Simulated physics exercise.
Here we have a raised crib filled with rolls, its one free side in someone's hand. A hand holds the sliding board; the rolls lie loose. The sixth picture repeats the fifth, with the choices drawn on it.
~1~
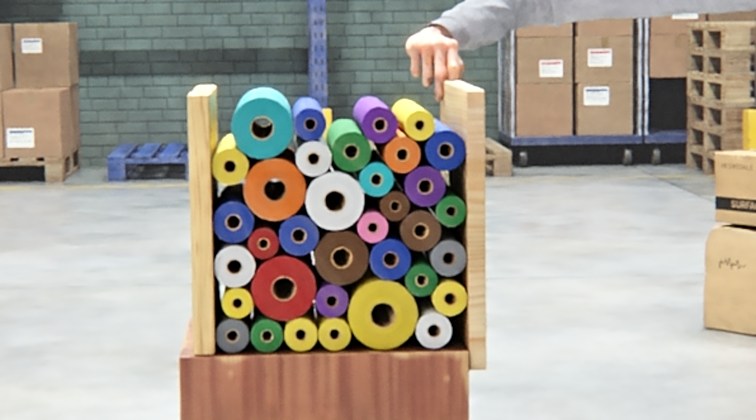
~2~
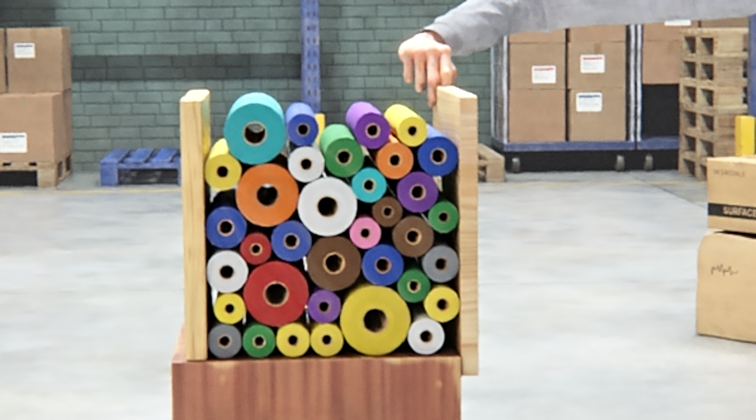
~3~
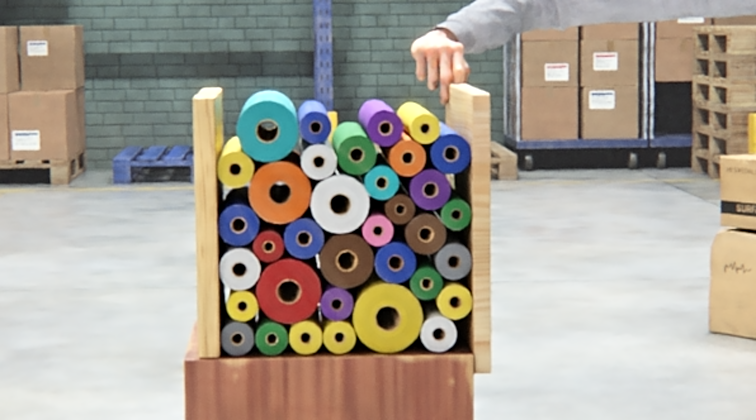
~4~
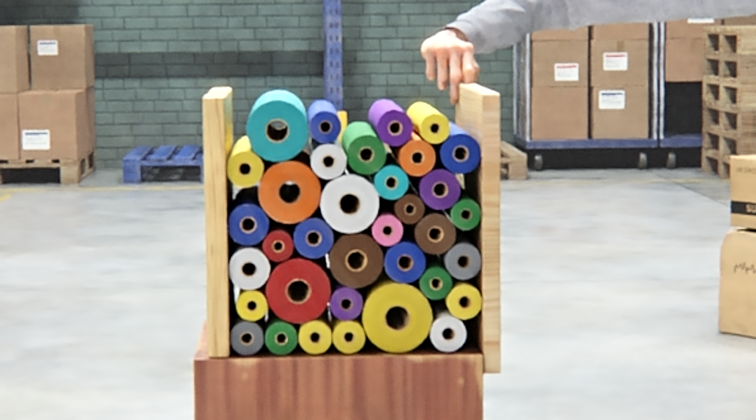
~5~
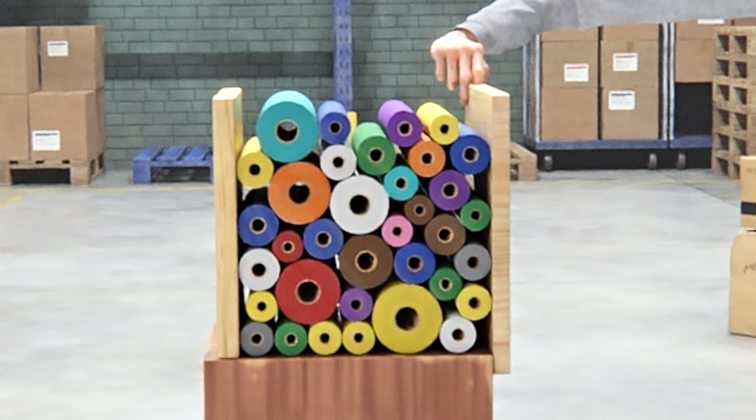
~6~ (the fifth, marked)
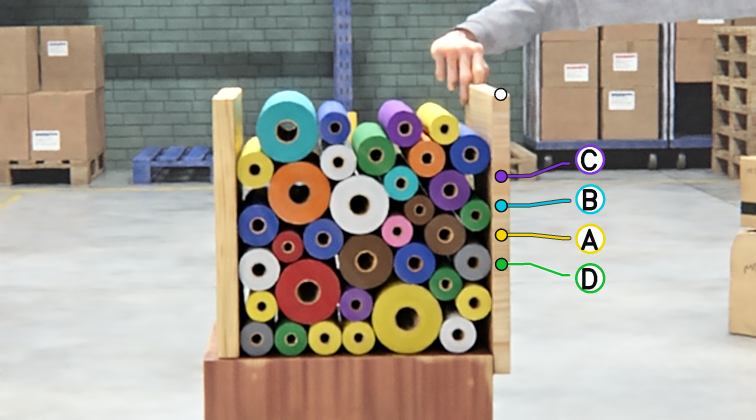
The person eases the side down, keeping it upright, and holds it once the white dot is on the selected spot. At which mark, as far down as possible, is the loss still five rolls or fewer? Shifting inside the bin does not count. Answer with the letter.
The answer is mark A.
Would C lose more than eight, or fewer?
At C, fewer than eight.
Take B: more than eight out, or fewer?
Fewer than eight.
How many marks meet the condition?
The number is three.
On the marked copy, A at (502, 235); B at (501, 206); C at (501, 176); D at (502, 264); the white dot at (501, 95).
Following A. Soon after the start, top of the board (491, 158).
Later, top of the board (492, 231).
In the end, top of the board (492, 234), three out over the board.
As for the rest, B two out over the board; C none out over the board; D six out over the board.
